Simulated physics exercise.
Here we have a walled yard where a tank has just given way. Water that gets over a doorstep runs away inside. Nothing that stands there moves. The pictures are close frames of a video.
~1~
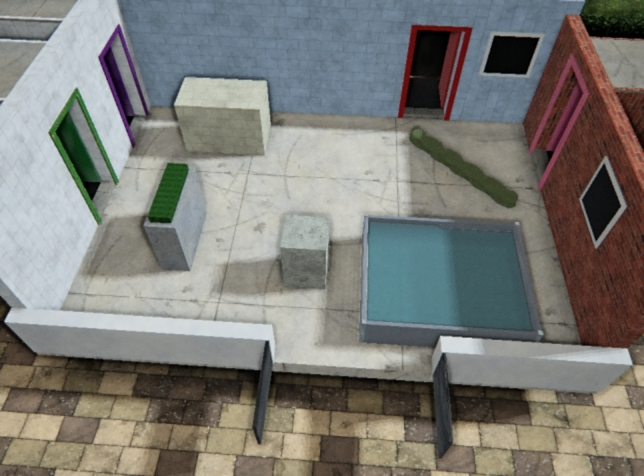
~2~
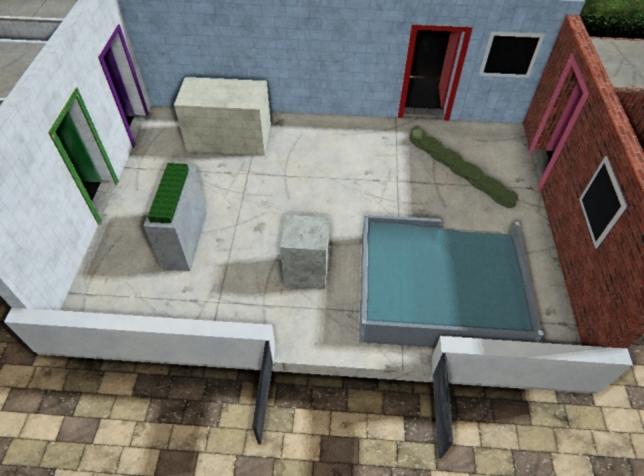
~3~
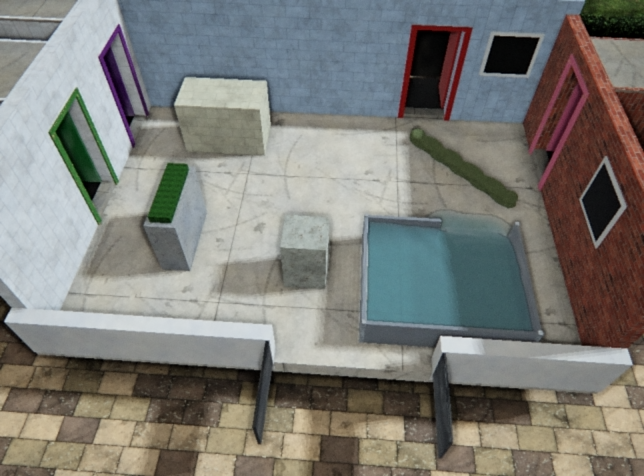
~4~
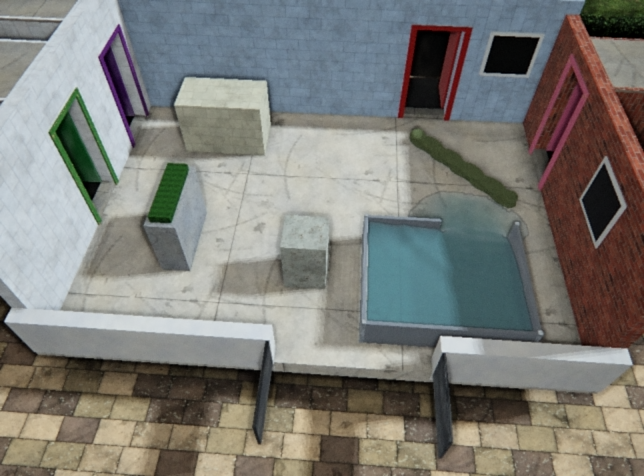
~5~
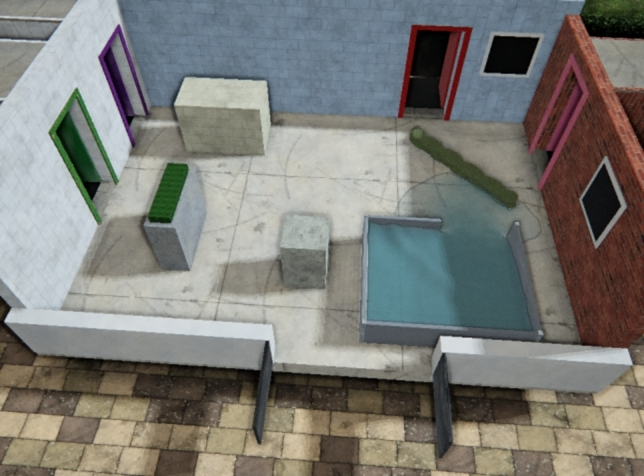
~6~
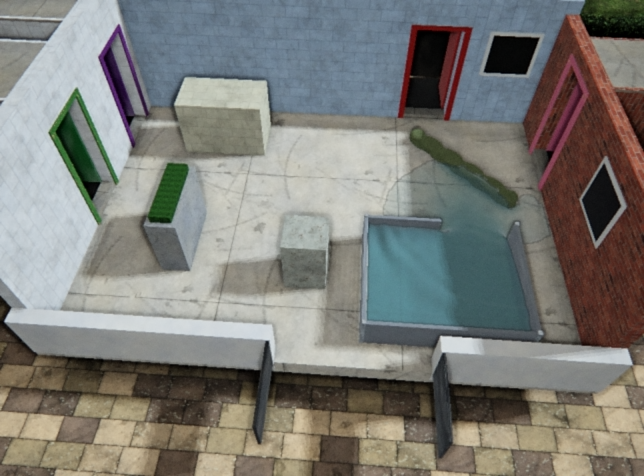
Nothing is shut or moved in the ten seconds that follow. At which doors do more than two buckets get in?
In the end: The red door holds within the limit; the purple door floods; the green door holds within the limit; the pink door holds within the limit.
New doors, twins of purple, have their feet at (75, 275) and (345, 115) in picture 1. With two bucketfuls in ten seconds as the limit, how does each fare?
As listed: Stays under, goes over.
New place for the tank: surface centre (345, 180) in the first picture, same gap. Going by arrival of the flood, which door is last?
It is the one in green.
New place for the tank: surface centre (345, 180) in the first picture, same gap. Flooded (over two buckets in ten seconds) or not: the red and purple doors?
Then: Red is over; purple is over.
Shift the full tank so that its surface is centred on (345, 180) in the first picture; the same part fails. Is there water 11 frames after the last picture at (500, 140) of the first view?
At that place: Under water.
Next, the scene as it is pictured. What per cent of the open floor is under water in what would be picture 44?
Near 65 in a hundred.
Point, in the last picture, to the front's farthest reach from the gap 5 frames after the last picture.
Close to (381, 126).
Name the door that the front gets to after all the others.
That is the green one.
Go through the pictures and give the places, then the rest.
The water tank at (445, 273) is whole and still, in the first picture.
The front is at a hidden place, out from the gap on the water tank's far side, in the second picture.
The front is at (439, 214), out from the gap on the water tank's far side, in the third picture.
Water pours out on the water tank's far side and has run to (440, 195), in the fourth picture.
Water pours out on the water tank's far side and has run to (447, 176), in the fifth picture.
The front is at (434, 163), out from the gap on the water tank's far side, in the sixth picture.
A moment on, water covers 15 % of the floor; the red door not reached, the purple door not reached, the green door not reached, the pink door wet at the sill, nothing in.
Next, water covers 25 % of the floor; the red door not reached, the purple door not reached, the green door not reached, the pink door wet at the sill, nothing in.
Then, water covers 45 % of the floor; the red door wet at the sill, nothing in, the purple door not reached, the green door not reached, the pink door wet at the sill, nothing in.
Later, water covers 65 % of the floor; the red door under two buckets in, the purple door far over two buckets in, the green door wet at the sill, nothing in, the pink door wet at the sill, nothing in.
In the end, water covers 90 % of the floor; the red door under two buckets in, the purple door far over two buckets in, the green door wet at the sill, nothing in, the pink door wet at the sill, nothing in.
